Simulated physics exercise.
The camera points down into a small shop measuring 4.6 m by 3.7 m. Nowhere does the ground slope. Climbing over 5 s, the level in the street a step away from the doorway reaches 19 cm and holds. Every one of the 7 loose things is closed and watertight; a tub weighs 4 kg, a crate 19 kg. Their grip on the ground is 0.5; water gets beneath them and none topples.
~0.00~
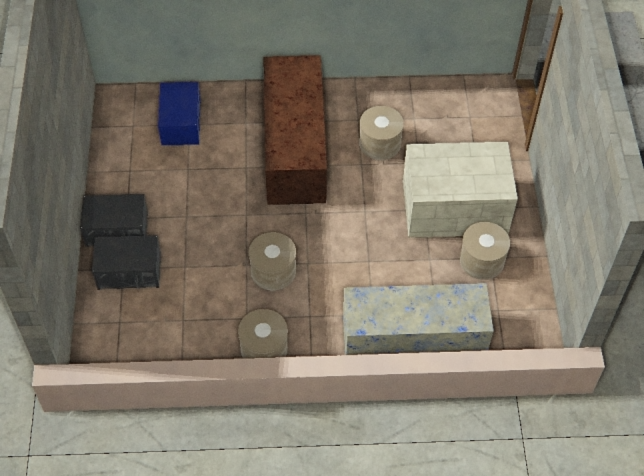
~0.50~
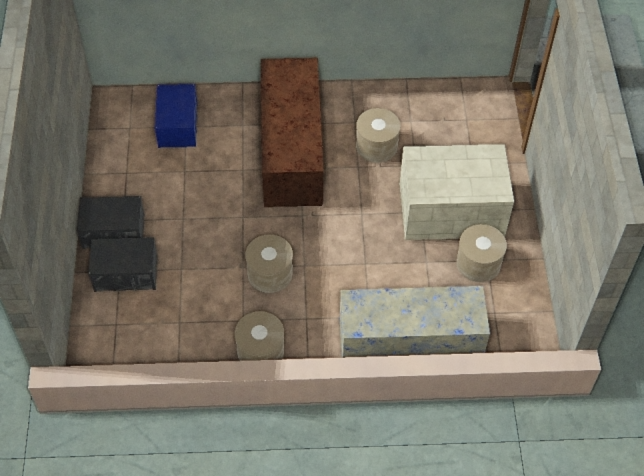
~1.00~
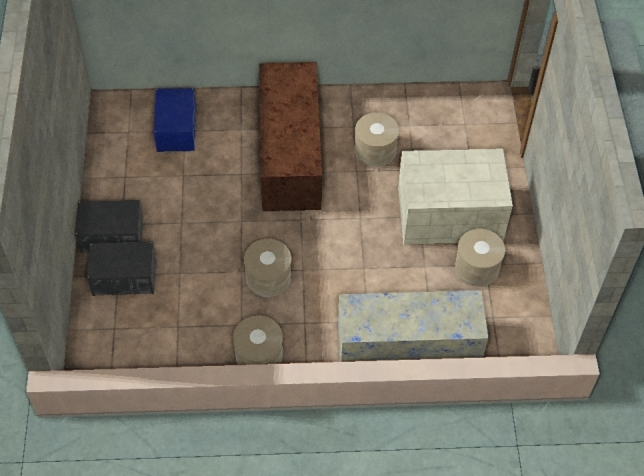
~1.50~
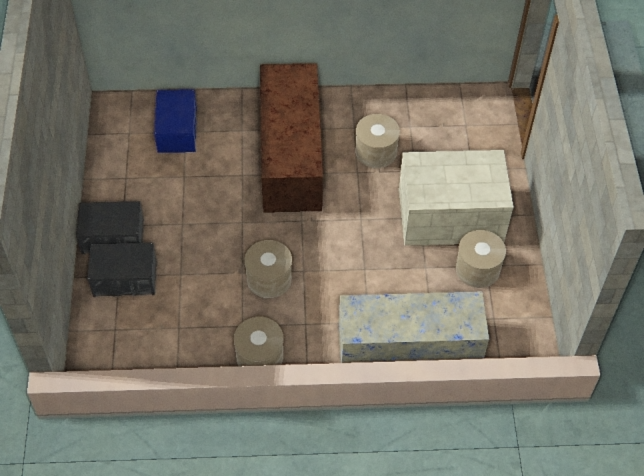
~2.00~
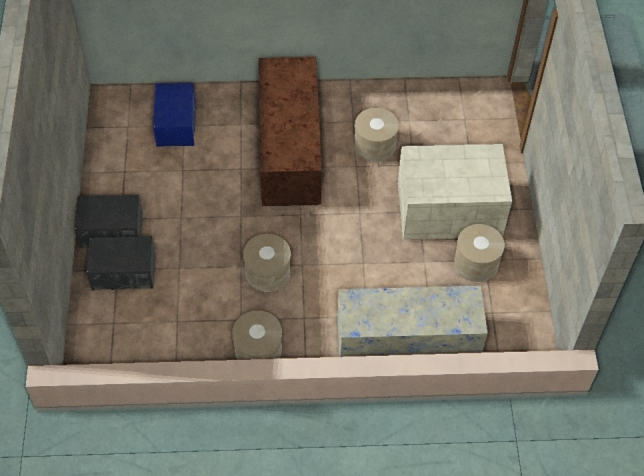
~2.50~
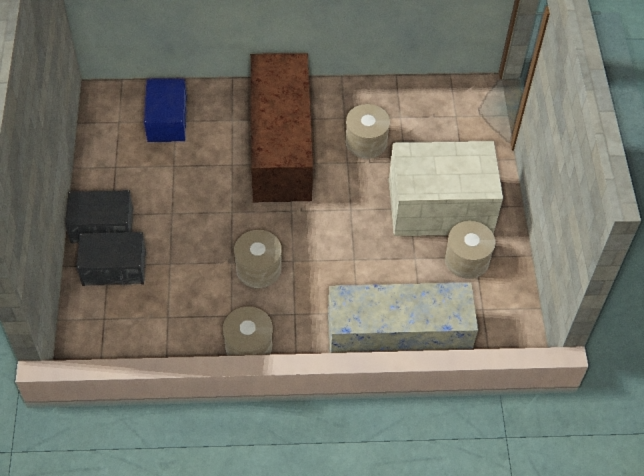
The clip opens looking down into a small tiled shop with blocks, round stools and a blue crate, as the ground outside turns from grey to teal. The view drifts slightly while the furnishings stay put, and finally a small, clear patch of water appears inside the doorway at right.
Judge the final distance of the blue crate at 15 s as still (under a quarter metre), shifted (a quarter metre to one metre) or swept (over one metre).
Still.
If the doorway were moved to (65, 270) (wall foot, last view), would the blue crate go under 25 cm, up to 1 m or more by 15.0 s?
With that change, the blue crate stays nearly motionless.
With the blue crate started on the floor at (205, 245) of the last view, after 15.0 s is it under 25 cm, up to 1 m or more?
Well, it sits tight.
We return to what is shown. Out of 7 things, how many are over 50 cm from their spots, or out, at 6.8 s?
Count: 1.
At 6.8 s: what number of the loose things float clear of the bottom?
Total: 0.
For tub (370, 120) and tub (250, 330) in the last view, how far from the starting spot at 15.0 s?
The first is 250 cm from its start, the second 200 cm.
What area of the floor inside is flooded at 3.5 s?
About 1.5 m2.
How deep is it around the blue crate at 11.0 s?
Depth approx. 3 cm.
After 3.5 s the blue crate is near (165, 100), 0.0 m from its start, aground; 0 afloat.
After 6.8 s the blue crate is near (165, 100), 0.0 m from its start, aground; 0 afloat.
After 11.0 s the blue crate is near (165, 100), 0.0 m from its start, aground; 4 afloat.
After 15.0 s the blue crate is near (165, 100), 0.0 m from its start, aground; 4 afloat.
